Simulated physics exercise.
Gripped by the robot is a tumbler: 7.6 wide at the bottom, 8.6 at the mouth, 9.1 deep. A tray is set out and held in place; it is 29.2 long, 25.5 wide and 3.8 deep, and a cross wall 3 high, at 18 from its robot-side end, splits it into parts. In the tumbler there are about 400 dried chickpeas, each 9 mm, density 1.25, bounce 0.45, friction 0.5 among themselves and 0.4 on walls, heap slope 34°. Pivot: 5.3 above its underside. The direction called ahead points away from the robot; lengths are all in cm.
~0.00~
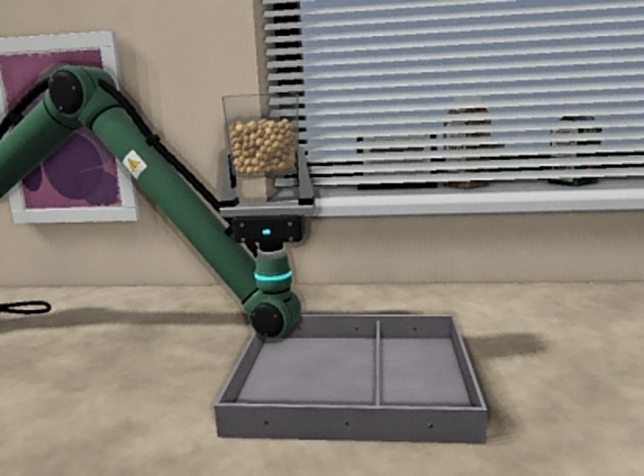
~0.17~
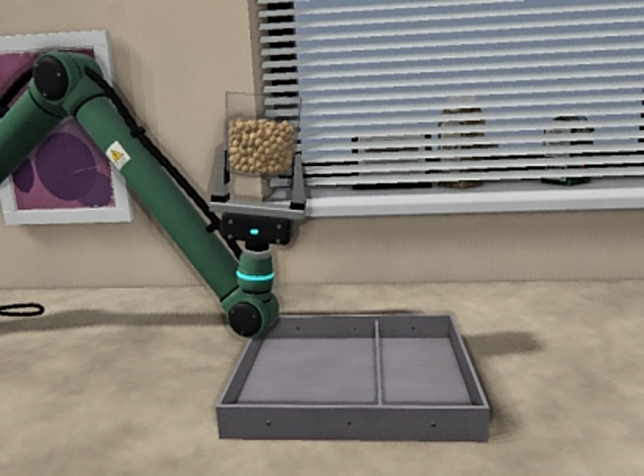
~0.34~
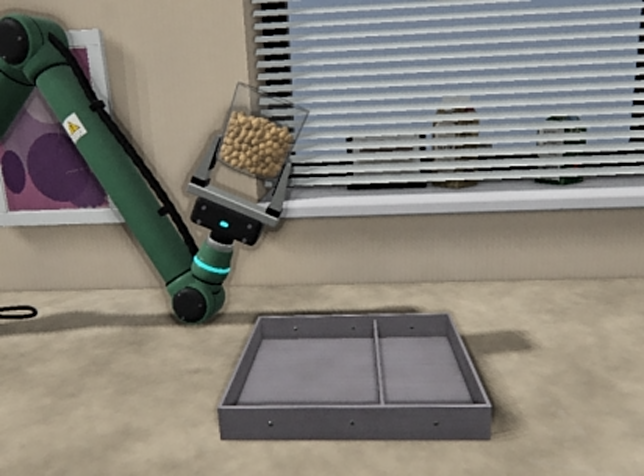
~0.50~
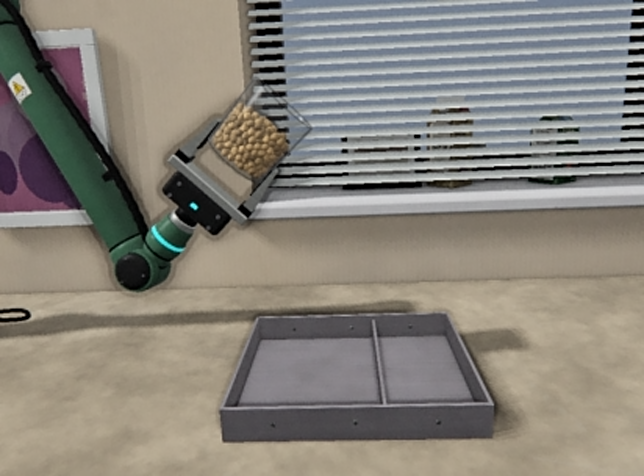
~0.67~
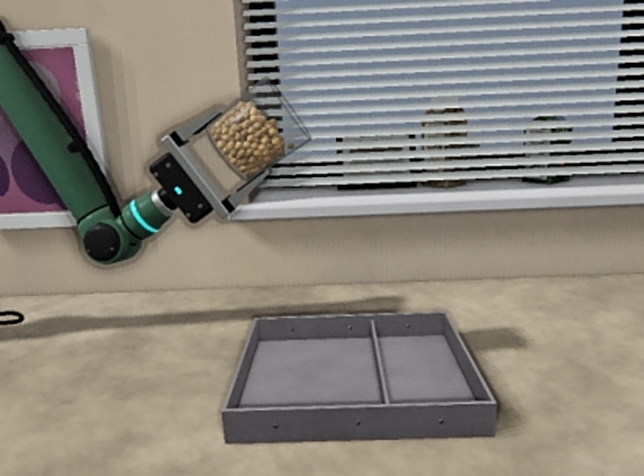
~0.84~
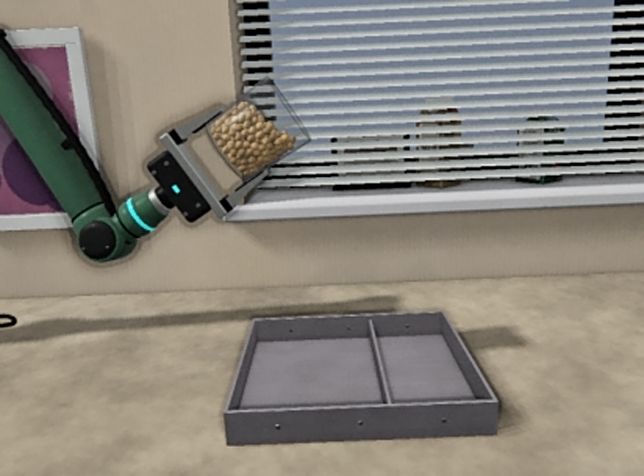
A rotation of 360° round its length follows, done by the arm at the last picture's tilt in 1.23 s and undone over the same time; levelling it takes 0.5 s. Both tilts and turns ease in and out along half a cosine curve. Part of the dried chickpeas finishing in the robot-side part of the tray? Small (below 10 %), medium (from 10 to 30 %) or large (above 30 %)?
Small.
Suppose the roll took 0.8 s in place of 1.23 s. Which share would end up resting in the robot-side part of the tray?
In that case around 0 percent.
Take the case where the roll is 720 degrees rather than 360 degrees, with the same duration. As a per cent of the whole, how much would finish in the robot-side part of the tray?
Roughly 0 %.
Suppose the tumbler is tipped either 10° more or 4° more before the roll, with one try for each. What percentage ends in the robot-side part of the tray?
Estimates: Close to 15 % and 5 %.
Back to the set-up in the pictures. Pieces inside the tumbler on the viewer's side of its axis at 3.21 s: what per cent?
60 per cent or thereabouts.
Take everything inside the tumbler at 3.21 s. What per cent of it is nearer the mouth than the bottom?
Roughly 30 %.
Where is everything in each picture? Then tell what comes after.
The first picture shows tumbler middle at (263, 136), upright; upper third of the load around (262, 132), from x 235 to 295, top at y 120; 397 in the tumbler.
The second picture shows tumbler middle at (262, 136), tipped 7°; upper third of the load around (259, 131), from x 230 to 290, top at y 120.
The third picture shows tumbler middle at (260, 135), tipped 25°; upper third of the load around (252, 130), from x 225 to 290, top at y 115.
The fourth picture shows tumbler middle at (258, 133), tipped 45°; upper third of the load around (246, 126), from x 215 to 285, top at y 105.
The fifth picture shows tumbler middle at (258, 132), tipped 57°; upper third of the load around (246, 124), from x 215 to 290, top at y 105.
The sixth picture shows tumbler middle at (257, 132), tipped 58°; upper third of the load around (244, 125), from x 215 to 295, top at y 105; 397 in the tumbler.
After 2.02 s, tipped 58°, highest piece 36 above the table; 397 in the tumbler.
After 3.21 s, tipped 58°, highest piece 36 above the table; 395 in the tumbler, 2 in the robot-side part.
After 4.00 s, upright, highest piece 37 above the table; 394 in the tumbler, 2 in the far-side part, 1 in the robot-side part.
After 4.70 s, upright, highest piece 37 above the table; 394 in the tumbler, 2 in the far-side part, 1 in the robot-side part.
At rest, 394 in the tumbler, 2 in the far-side part, 1 in the robot-side part. That is 0 % in the robot-side part of the tray.
